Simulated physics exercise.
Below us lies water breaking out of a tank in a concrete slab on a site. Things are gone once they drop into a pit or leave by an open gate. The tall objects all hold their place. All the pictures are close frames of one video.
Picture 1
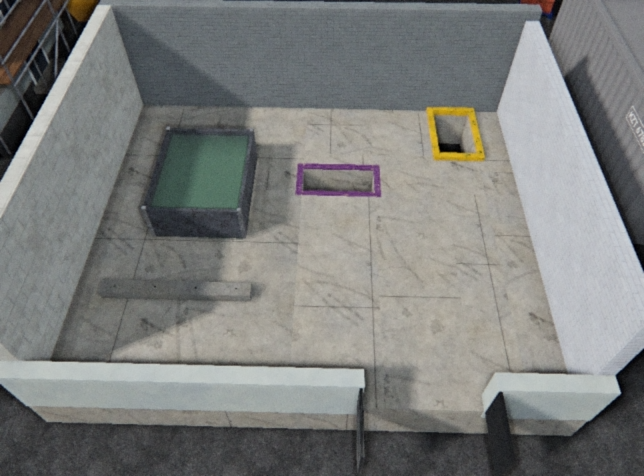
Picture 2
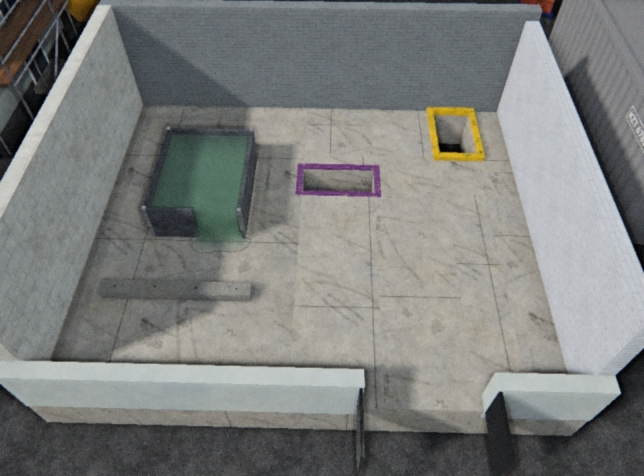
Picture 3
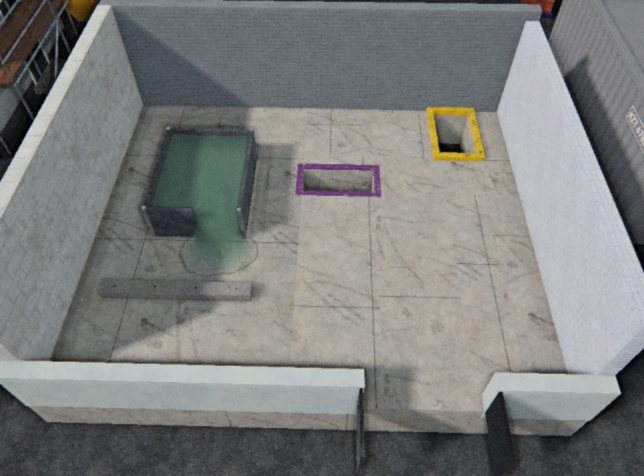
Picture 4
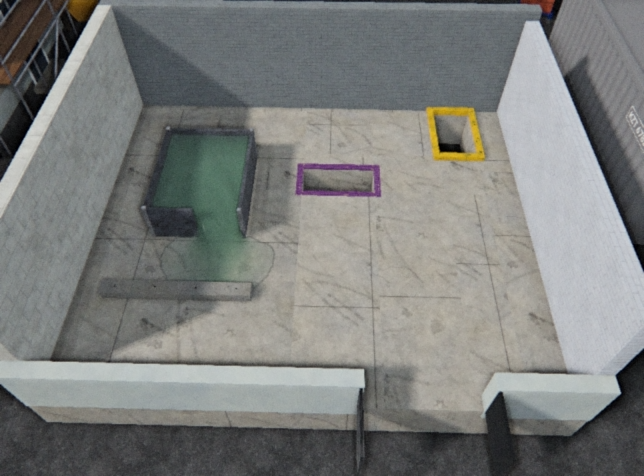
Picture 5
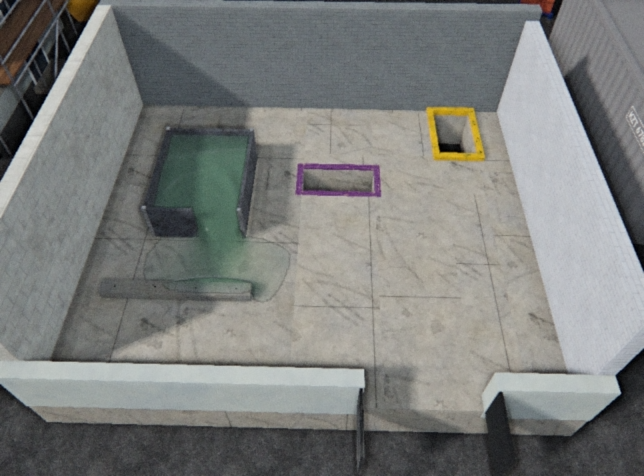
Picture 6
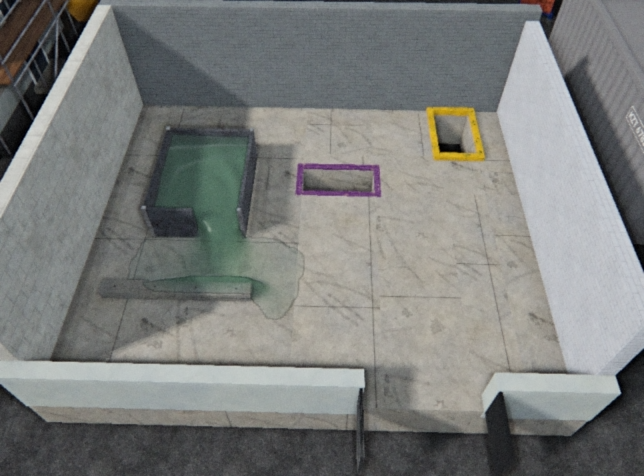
Green-tinted water pouring from a gap in a tank's front, spreading across a walled concrete slab and around a low beam.
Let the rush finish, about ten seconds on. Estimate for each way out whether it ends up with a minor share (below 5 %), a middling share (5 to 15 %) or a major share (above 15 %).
Gate: Five to fifteen per cent; purple pit: Beneath five per cent; yellow pit: Beneath five per cent.
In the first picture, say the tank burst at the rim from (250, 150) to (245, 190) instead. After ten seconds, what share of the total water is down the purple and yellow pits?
Purple: 35 percent; yellow: 0 percent.
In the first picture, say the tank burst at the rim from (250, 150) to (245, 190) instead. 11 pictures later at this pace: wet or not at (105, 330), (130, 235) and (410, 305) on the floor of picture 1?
Going point by point: Left unwetted, left unwetted, waterlogged.
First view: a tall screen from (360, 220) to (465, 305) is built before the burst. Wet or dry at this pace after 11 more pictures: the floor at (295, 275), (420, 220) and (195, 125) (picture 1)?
Result in the order given: Drowned, unaffected, unaffected.
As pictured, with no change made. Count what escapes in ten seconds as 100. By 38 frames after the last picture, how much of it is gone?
Share gone: About 55 %.
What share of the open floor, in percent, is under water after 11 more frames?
I'd say 35 per cent.
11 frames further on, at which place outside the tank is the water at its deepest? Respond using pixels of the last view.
It should be roughly at (213, 280).
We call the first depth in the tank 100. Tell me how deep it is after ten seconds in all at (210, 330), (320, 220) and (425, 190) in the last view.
The three come to near 6, 2 and 8 per cent respectively.
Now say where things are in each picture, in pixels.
The open tank at (202, 170) is whole and still, in the first picture.
The front is at (198, 247), out from the gap at (219, 226), in the second picture.
Water pours out at (219, 228) and has run to (200, 271), in the third picture.
The front is at (245, 287), out from the gap at (220, 229), in the fourth picture.
The front is at (263, 297), out from the gap at (219, 228), in the fifth picture.
The front is at (272, 314), out from the gap at (219, 228), in the sixth picture.
A moment on, water covers 20 % of the floor; the gate 0 %, the purple pit 0 %, the yellow pit 0 %.
Next, water covers 35 % of the floor; the gate 0 %, the purple pit 0 %, the yellow pit 0 %.
Then, water covers 50 % of the floor; the gate 3 %, the purple pit 0 %, the yellow pit 0 %.
Later, water covers 65 % of the floor; the gate 6 %, the purple pit 0 %, the yellow pit 0 %.
In the end, water covers 85 % of the floor; the gate 9 %, the purple pit 1 %, the yellow pit 0 %.
